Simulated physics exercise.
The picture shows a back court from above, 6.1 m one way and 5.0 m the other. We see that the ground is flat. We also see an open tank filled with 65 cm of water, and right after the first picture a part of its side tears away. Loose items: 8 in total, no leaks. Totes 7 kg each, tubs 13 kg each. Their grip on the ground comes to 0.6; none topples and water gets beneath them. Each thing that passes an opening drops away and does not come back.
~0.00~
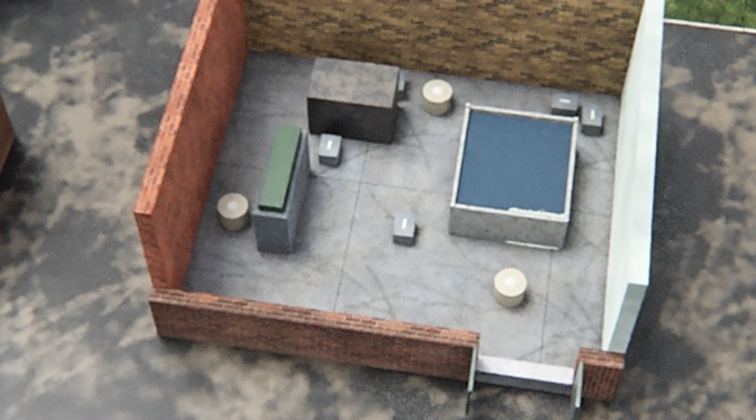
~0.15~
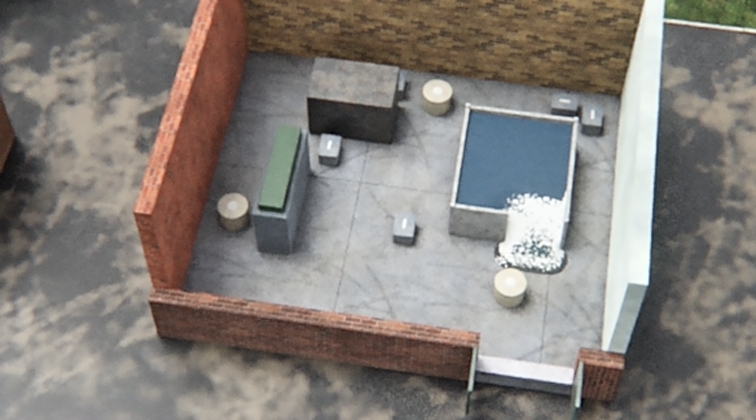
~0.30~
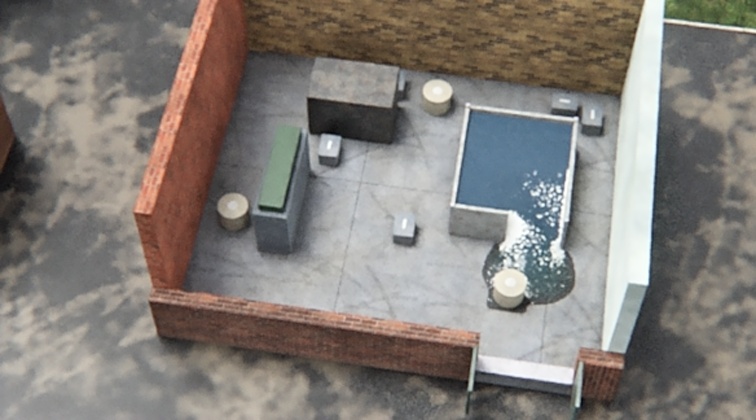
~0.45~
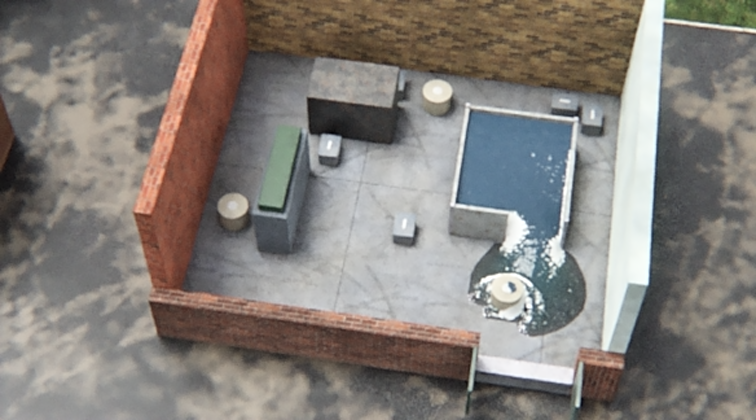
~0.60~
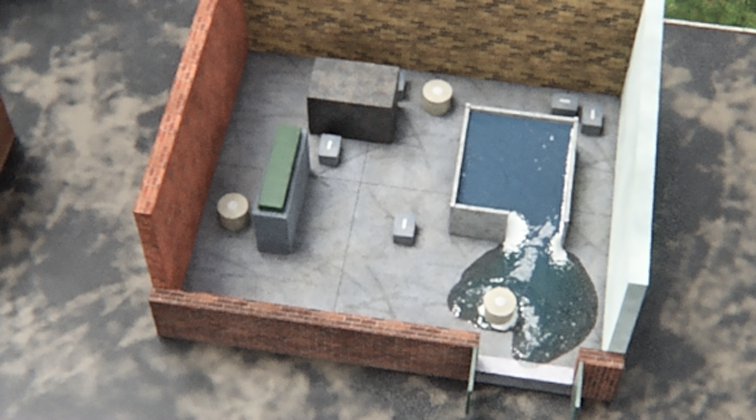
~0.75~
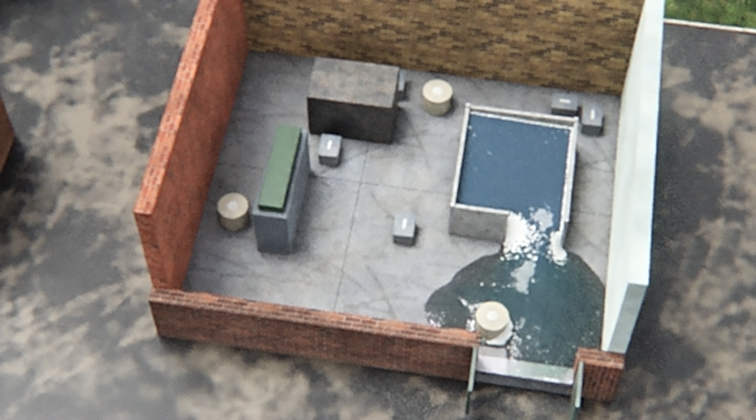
Water bursts through the near side of a square grey tank, foaming white, then spreads in a dark, widening pool across the floor to the gap in the front wall, nudging one cream tub slightly toward that gap. The paved court, seen from a still, high viewpoint, has red brick, tan and pale walls. Left of the tank, a green-topped grey block, a dark box, two other cream tubs and small grey totes stay put.
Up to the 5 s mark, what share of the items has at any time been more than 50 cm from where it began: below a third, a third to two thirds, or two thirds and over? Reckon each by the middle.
Below a third.
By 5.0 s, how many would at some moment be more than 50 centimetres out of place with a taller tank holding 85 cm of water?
In that case 1 of them.
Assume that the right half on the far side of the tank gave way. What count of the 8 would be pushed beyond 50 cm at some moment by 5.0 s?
In that case 4 of them.
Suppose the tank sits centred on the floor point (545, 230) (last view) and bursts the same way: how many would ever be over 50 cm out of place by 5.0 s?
Count: 0.
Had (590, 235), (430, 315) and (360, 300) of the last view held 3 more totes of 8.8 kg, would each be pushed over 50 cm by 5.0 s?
Result, in sequence: Below the mark / above the mark / below the mark.
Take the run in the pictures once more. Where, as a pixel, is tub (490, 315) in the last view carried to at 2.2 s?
It ends up close to (459, 323).
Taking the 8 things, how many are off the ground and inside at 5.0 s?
Of them, 0.
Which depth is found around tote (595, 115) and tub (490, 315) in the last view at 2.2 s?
First about 0 cm, second about 11 cm.
After 1.1 s 1 of 8 are over 50 cm from their spots; 0 afloat.
After 2.2 s 1 of 8 are over 50 cm from their spots; 0 afloat.
After 3.5 s 1 of 8 are over 50 cm from their spots; 0 afloat.
After 5.0 s 1 of 8 are over 50 cm from their spots, and 1 have been at some point; 0 afloat.
